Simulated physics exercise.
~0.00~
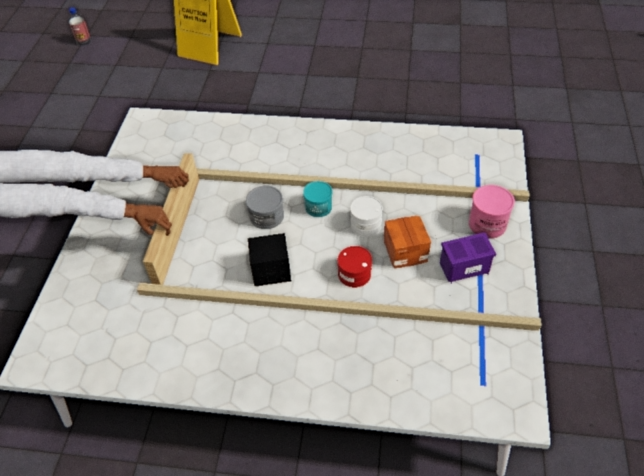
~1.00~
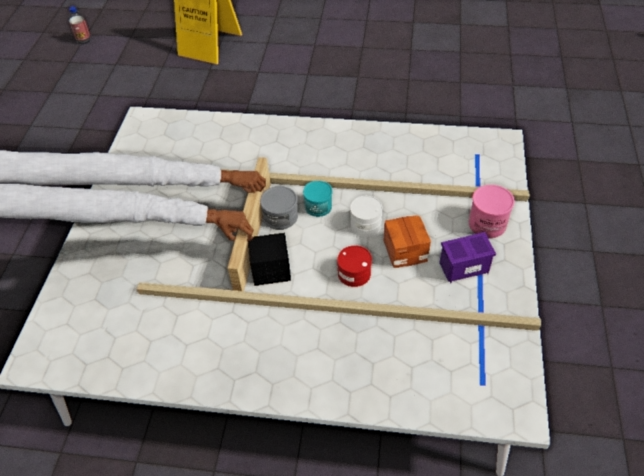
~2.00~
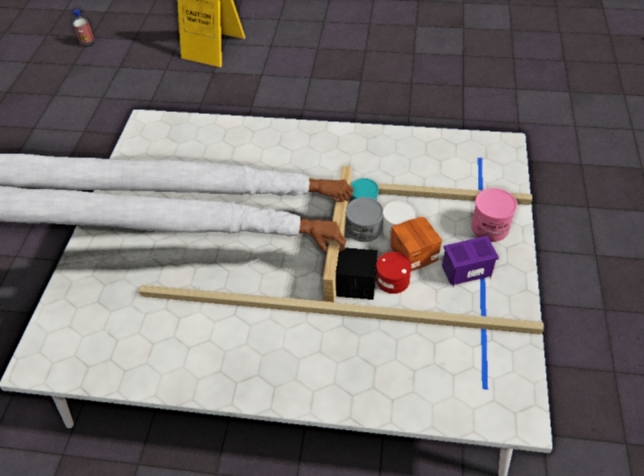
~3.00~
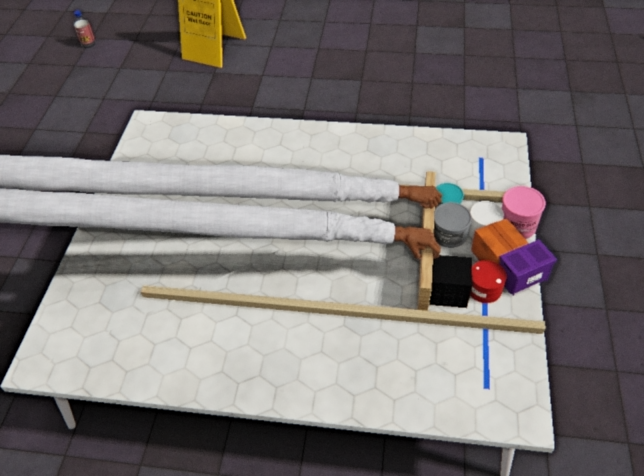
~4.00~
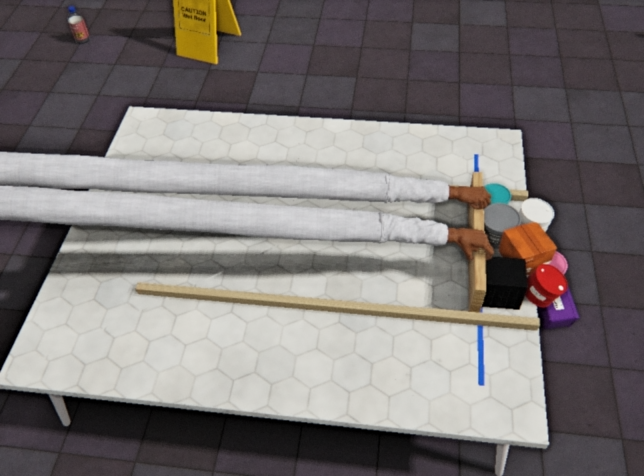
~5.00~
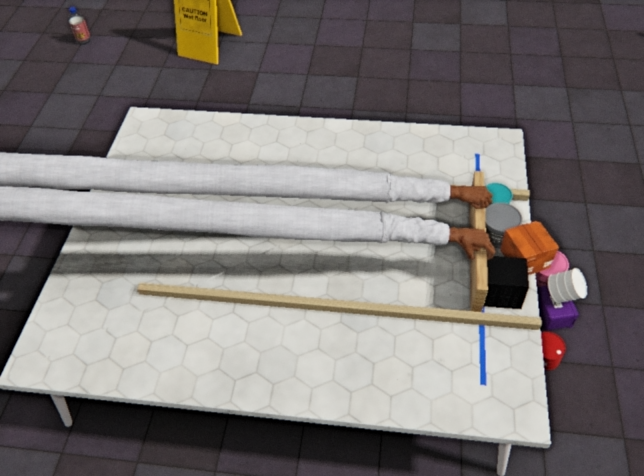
Two hands slid a wooden plank rightward across a white table, bunching up colourful tubs and boxes and shoving them past the blue tape until the red, white, pink and purple ones went over the edge, while the black, grey, teal and orange ones stayed up.
